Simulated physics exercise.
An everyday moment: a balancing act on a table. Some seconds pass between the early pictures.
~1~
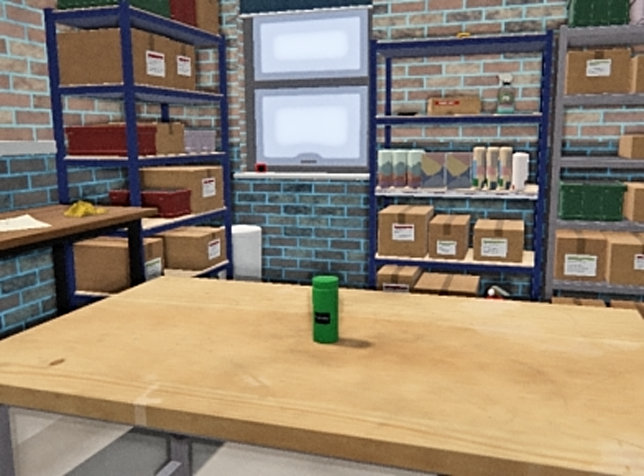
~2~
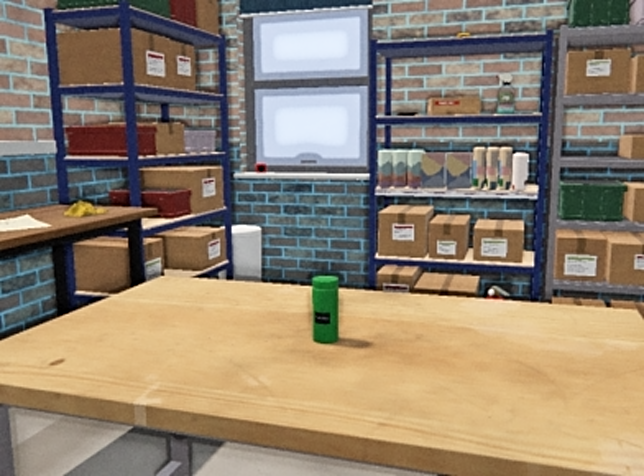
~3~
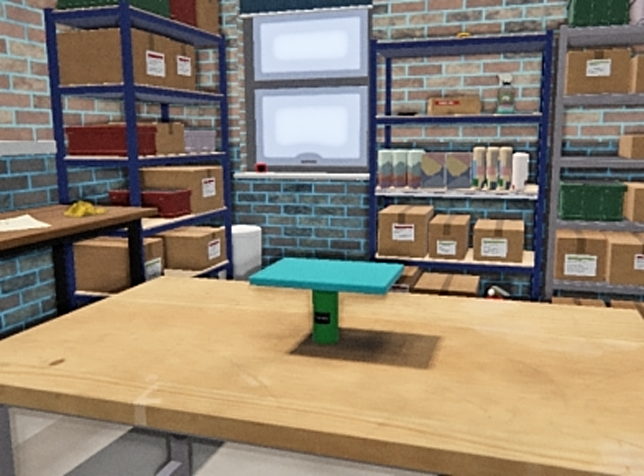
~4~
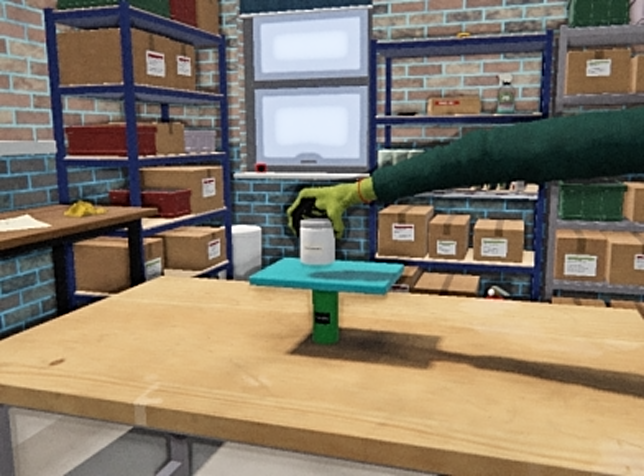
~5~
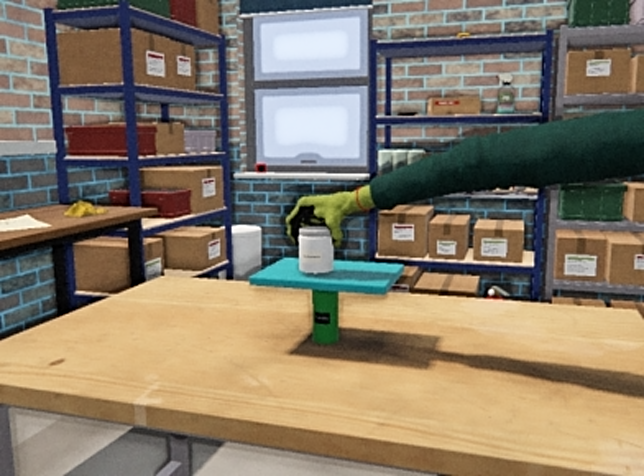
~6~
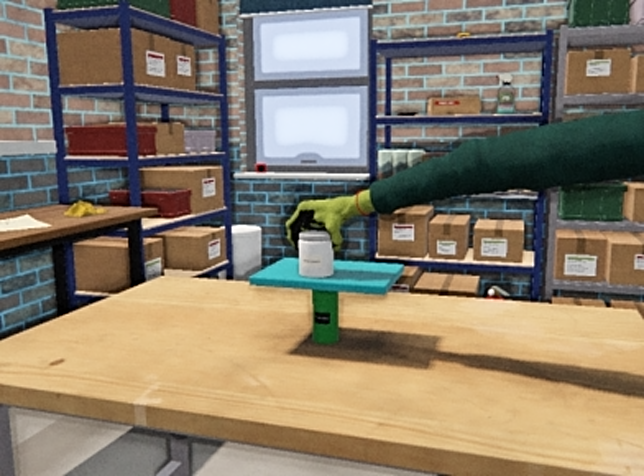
A green cylindrical container stands on a pale wooden table, seen from slightly above by a still camera in a storeroom with brick walls, a window and shelves of boxes. A flat turquoise lid then appears lying across its top. A yellow-green gloved hand on a dark green sleeve, reaching in from the right, lowers a white jar slightly onto the lid, left of centre, and keeps hold of it.
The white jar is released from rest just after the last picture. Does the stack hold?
It keeps its balance.
Then, 0.20 s past the last view, nothing moves.
Then, 0.40 s past the last view, white jar resting near (316, 254).
Finally, all 3 still in place. Final places as the last picture's camera would see them, white jar near (316, 254). The stack holds.
